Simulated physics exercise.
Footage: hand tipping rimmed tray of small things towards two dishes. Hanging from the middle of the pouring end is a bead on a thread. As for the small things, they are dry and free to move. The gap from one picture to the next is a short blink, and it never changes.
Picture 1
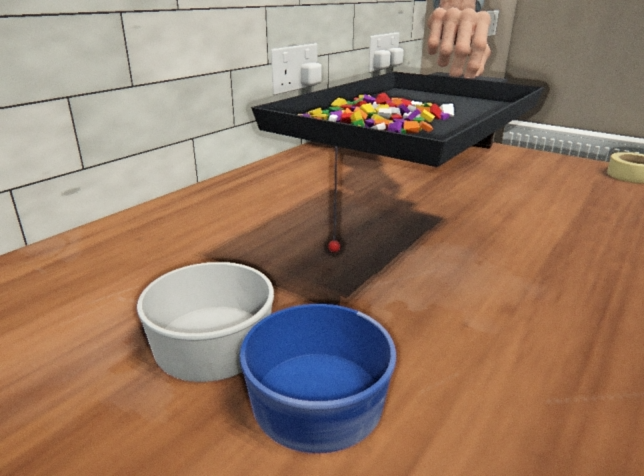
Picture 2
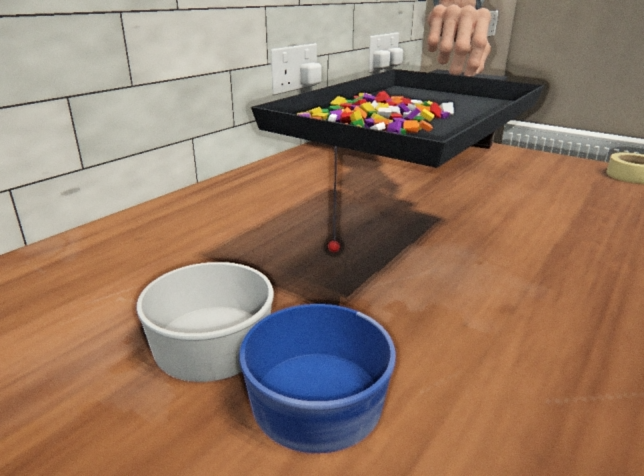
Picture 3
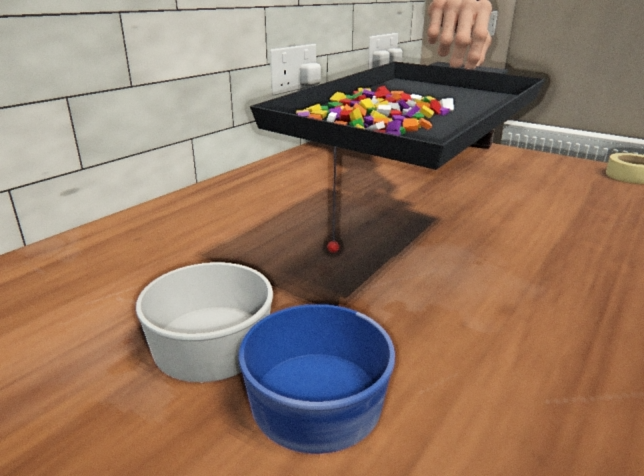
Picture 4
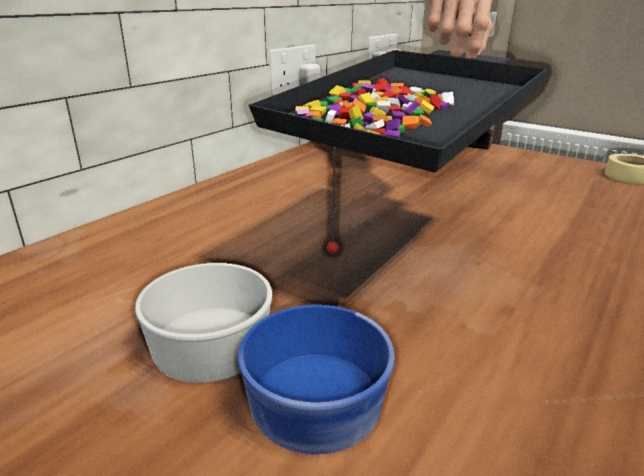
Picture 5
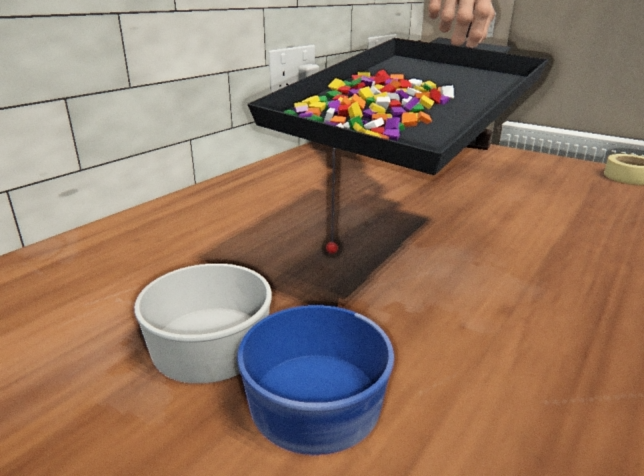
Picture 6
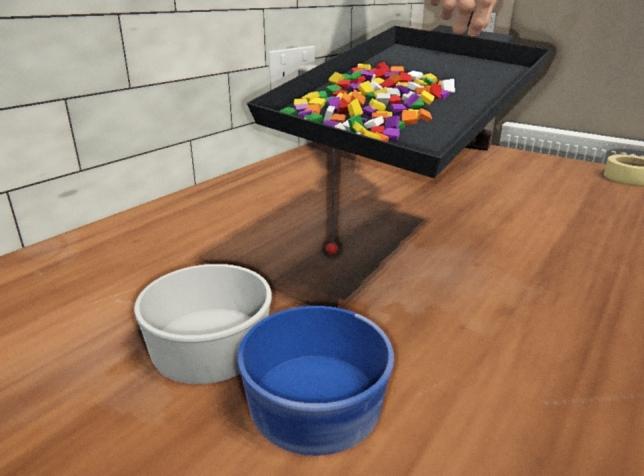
On a wooden worktop against a pale tiled wall with sockets, the view looks down from the front at a slight angle and stays still. A hand at the upper right holds a black rimmed tray of small multicoloured pieces, a red bead hanging beneath it, behind a whitish dish at left and a blue one beside it. After barely moving, the tray's far side rises and it tips slightly towards the dishes, its near right corner lowest.
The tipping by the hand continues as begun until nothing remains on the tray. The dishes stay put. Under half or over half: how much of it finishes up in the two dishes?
Under half.
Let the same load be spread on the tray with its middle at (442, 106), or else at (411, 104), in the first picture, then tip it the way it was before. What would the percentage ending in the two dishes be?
In order, 0 % then 0 %.
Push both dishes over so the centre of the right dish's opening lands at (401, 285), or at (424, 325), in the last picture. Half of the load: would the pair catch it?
In the first position past half, in the second past half.
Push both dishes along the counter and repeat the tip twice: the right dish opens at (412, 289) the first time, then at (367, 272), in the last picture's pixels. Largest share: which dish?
First try: The right-side dish; second try: The right-side dish.
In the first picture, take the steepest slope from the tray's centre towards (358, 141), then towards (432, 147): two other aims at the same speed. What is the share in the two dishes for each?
10 % and 0 %, roughly.
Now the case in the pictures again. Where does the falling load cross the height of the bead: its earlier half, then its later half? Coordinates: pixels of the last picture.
At (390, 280) for the first part, then at (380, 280) for the others.
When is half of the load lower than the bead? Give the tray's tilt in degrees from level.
It is at around 105 degrees.
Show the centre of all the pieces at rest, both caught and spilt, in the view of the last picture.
Once nothing moves, the middle sits near (386, 350).
Soon after the last picture, tray tipped steeply; all on the tray.
A little later, tray tipped right over; most on the tray; a small part outside both; a stray few in the air.
Later still, tray tipped past a quarter turn; a stray few in the right dish; a stray few in the left dish; nearly all outside both.
At rest, tray tipped past a quarter turn; a stray few in the right dish; a stray few in the left dish; nearly all outside both.
